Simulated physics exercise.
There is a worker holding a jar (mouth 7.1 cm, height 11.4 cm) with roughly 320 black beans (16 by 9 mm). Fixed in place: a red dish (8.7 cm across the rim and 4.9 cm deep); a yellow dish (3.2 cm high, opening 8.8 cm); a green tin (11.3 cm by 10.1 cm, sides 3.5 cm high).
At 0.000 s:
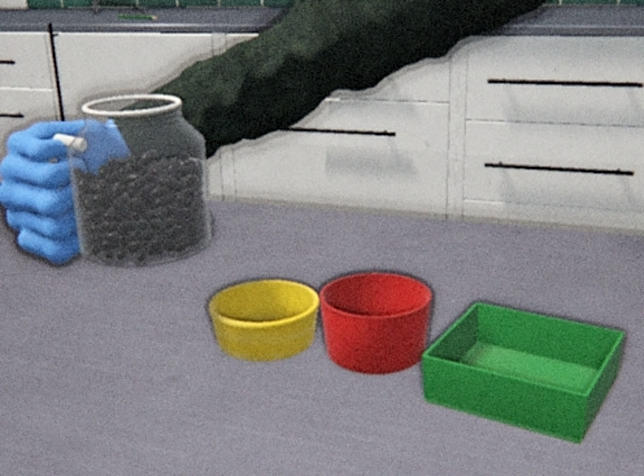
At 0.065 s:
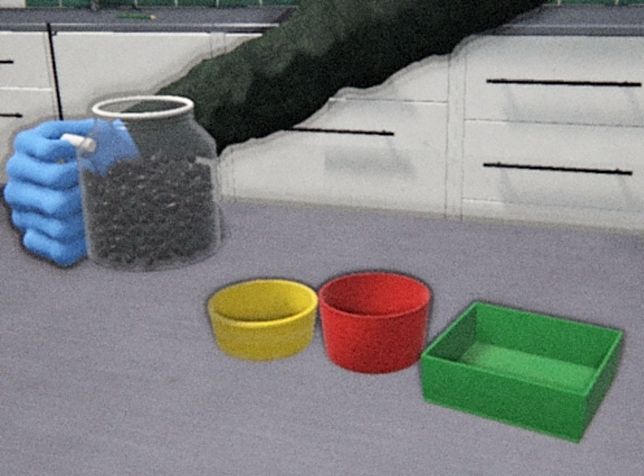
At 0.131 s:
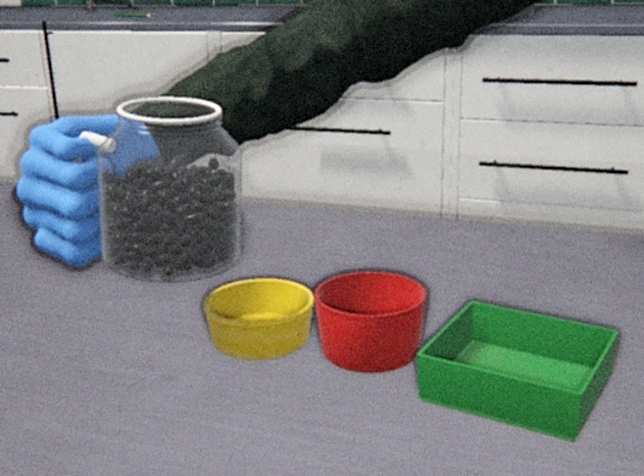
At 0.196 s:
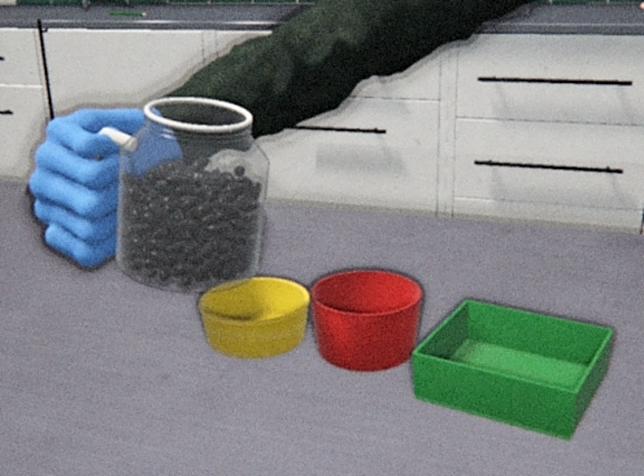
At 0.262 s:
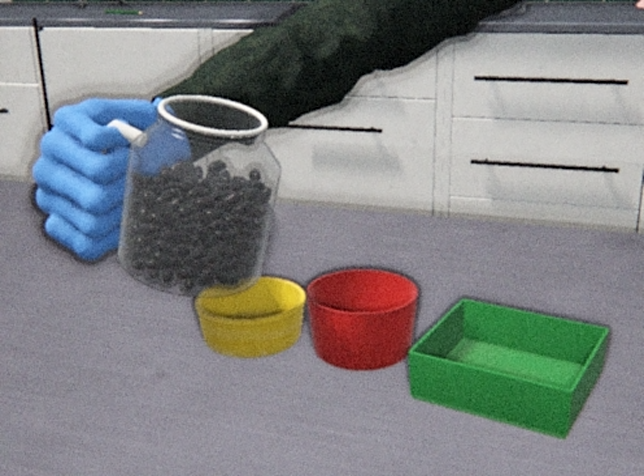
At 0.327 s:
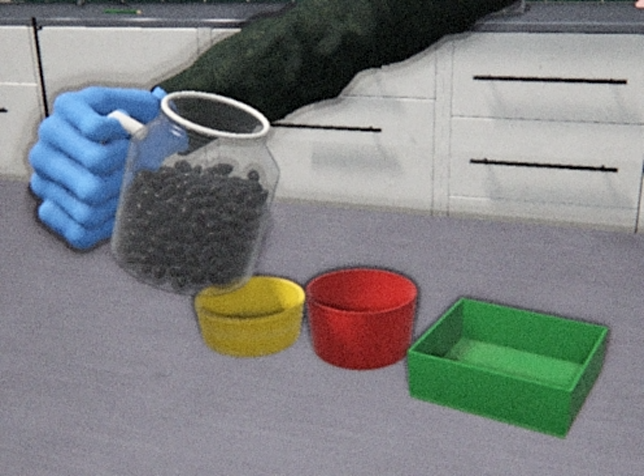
A blue-gloved hand moved a clear jar of small black beans a short way right, toward the yellow dish, red dish and green tin, and tilted it slightly to the right.
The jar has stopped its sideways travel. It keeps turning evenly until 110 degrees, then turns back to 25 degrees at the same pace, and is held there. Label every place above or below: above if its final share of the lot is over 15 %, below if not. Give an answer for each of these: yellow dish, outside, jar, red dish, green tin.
Yellow dish: Below, outside everything: Below, jar: Above, red dish: Below, green tin: Below.
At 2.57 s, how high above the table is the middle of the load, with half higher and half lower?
I'd estimate close to 14 centimetres.
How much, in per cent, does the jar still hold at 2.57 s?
Roughly 95 per cent of the load is still held.
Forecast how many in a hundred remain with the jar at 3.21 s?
Around 95 in a hundred remain.
Then, at 1.19 s, tilt 78 degrees; jar 100 %; middle of all pieces near (163, 171).
After 1.91 s, tilt 100 degrees; jar 95 %, in the air 5 %; middle of all pieces near (181, 170).
After 2.57 s, tilt 54 degrees; outside 5 %, jar 95 %; middle of all pieces near (201, 213).
After 3.21 s, tilt 25 degrees; outside 5 %, jar 95 %; middle of all pieces near (218, 228).
By 3.6 s all is still; yellow dish 0 %, outside 5 %, jar 95 %, red dish 0 %, green tin 0 %.
